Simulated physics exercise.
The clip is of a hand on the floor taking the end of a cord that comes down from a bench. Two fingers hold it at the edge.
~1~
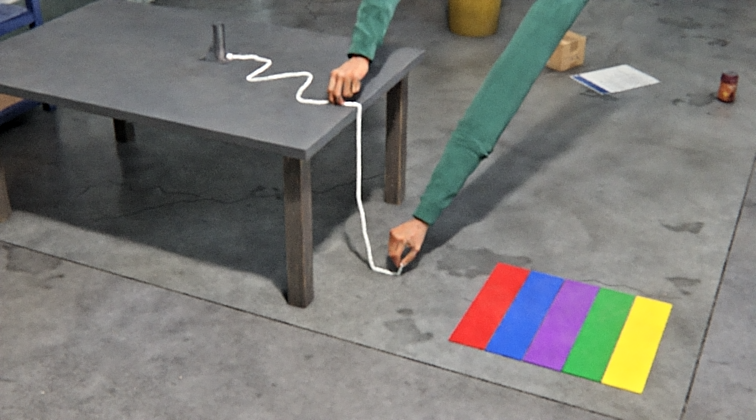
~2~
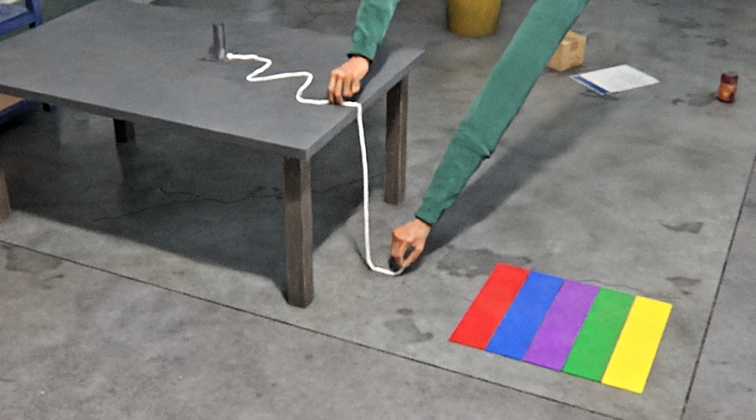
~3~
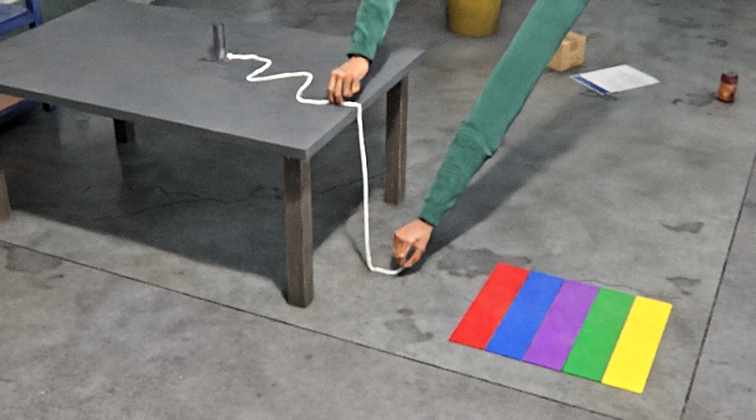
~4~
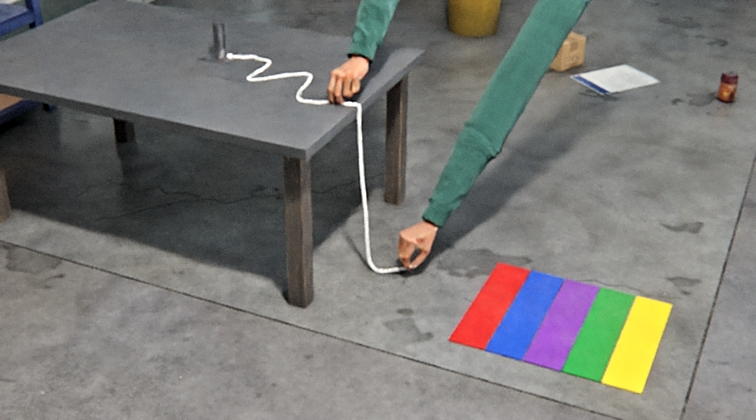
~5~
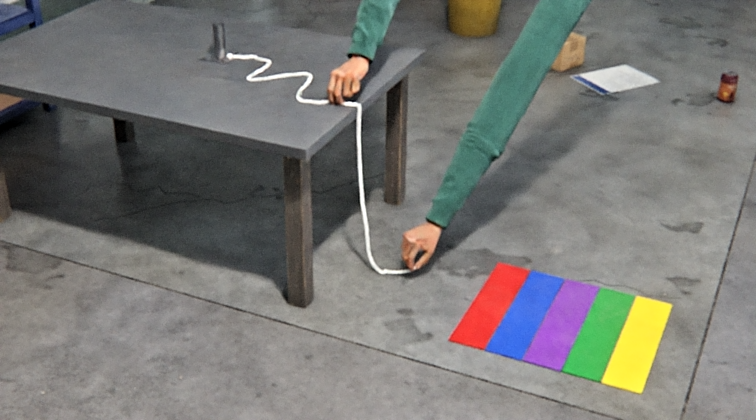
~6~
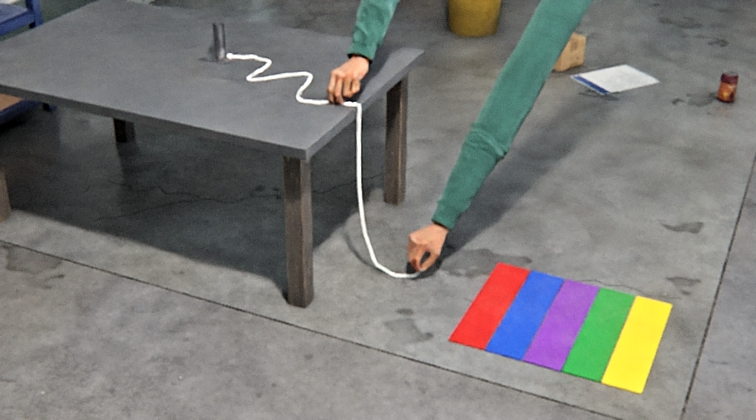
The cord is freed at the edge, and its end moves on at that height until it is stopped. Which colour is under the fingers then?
Over yellow.
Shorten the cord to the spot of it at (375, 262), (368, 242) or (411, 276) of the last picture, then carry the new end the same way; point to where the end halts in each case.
About (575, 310), (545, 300) and (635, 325).
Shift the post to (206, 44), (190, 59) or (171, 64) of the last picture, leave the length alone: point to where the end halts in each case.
Near (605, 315), (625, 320) and (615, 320).
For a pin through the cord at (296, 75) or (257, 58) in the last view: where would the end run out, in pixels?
About (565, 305) and (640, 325).
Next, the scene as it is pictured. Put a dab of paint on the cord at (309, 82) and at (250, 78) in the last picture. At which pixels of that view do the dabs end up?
At (371, 105), then (300, 80).
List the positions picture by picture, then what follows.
The first frame shows end (401, 264); red (475, 329); blue (512, 339); purple (549, 349); green (588, 360); yellow (628, 371).
The second frame shows end (404, 265); cord through (260, 59) (262, 79) (305, 87) (348, 104) (365, 178) (367, 246).
The third frame shows end (406, 265).
The fourth frame shows end (411, 267); cord through (260, 59) (262, 79) (305, 87) (348, 104) (362, 177) (367, 247).
The fifth frame shows end (415, 268).
The sixth frame shows end (421, 269); cord through (260, 59) (262, 79) (305, 87) (348, 104) (359, 177) (369, 246).
Soon after, end near (587, 311); over green.
Then, end near (627, 321); over yellow.
At full stretch, end near (653, 328); over yellow. The end stops over the yellow strip.
